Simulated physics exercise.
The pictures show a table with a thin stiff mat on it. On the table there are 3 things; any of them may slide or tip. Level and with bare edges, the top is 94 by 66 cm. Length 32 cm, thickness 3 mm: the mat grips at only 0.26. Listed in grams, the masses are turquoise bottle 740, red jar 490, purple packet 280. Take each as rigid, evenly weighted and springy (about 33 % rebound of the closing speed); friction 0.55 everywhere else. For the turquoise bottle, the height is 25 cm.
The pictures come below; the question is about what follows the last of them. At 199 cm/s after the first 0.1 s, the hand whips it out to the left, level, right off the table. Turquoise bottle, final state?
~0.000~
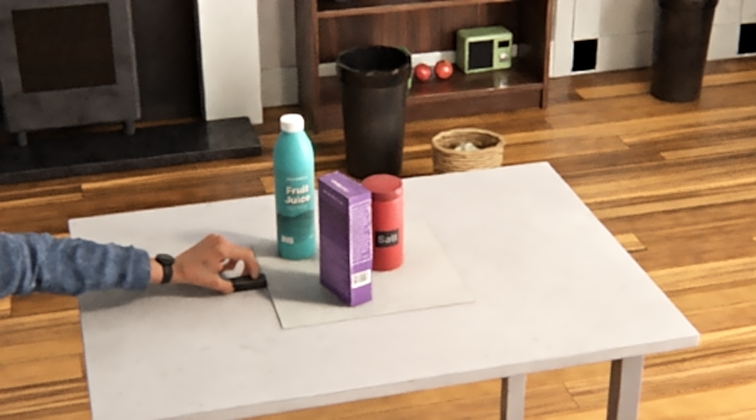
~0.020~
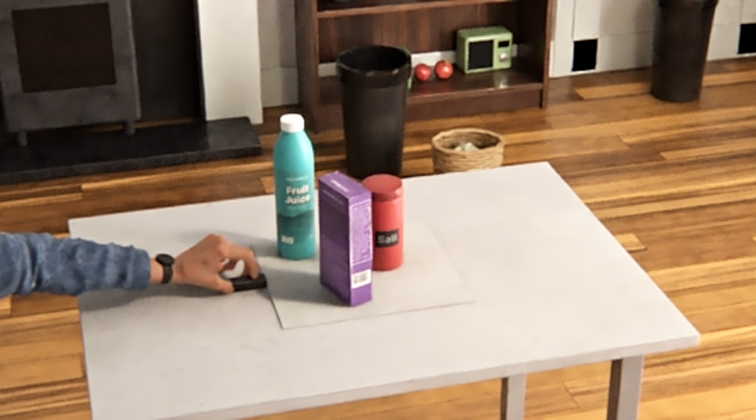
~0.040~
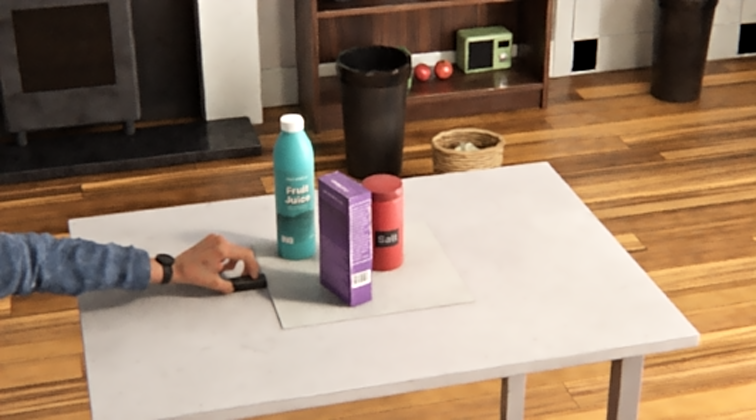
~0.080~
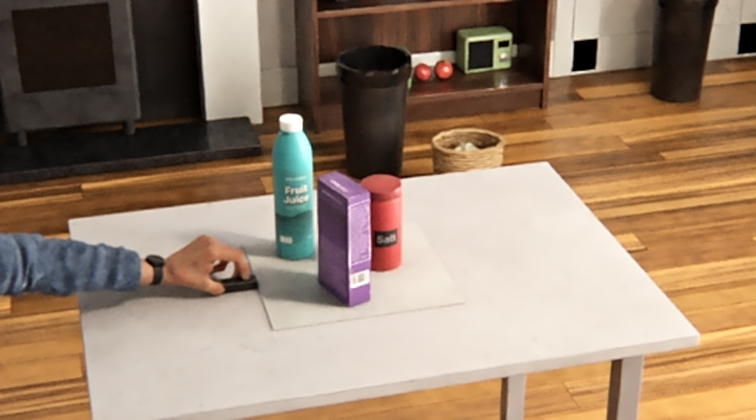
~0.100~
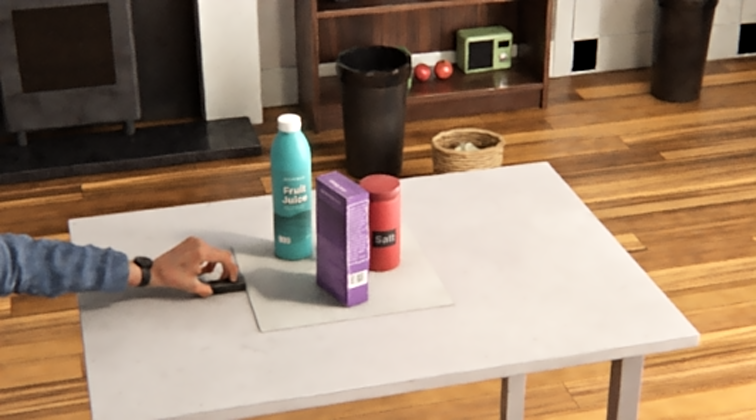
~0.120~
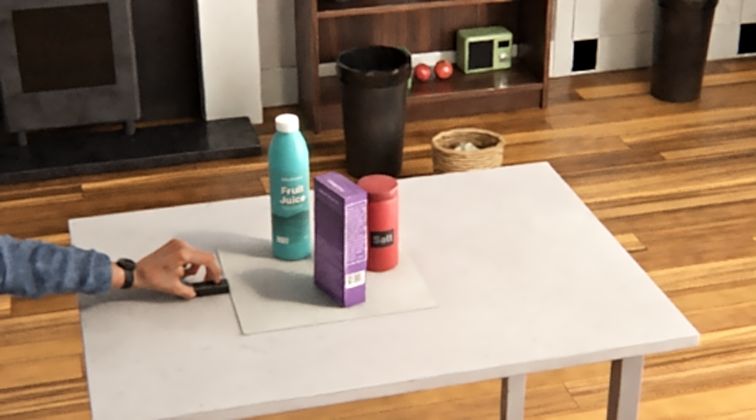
My guess is it overbalances.
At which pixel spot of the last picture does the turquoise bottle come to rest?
It settles at around (152, 253).
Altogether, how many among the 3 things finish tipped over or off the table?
I make it 2.
After 0.22 s, mat pulled 26 cm; turquoise bottle moved 4 cm near (270, 189); purple packet 12° off upright; red jar moved 4 cm.
After 0.42 s, mat pulled 66 cm; turquoise bottle 15° off upright near (227, 194); purple packet 8° off upright; red jar moved 3 cm.
After 0.62 s, mat pulled 92 cm; turquoise bottle 42° off upright near (192, 206); purple packet 27° off upright; red jar moved 3 cm.
After 0.82 s, mat pulled 92 cm; turquoise bottle on its side near (150, 251); purple packet on its side; red jar moved 3 cm.
In the end (1.3 s), toppled on the table, turquoise bottle and purple packet; red jar under 6 cm from the start. At the end, from the last picture's camera, turquoise bottle near (152, 253).
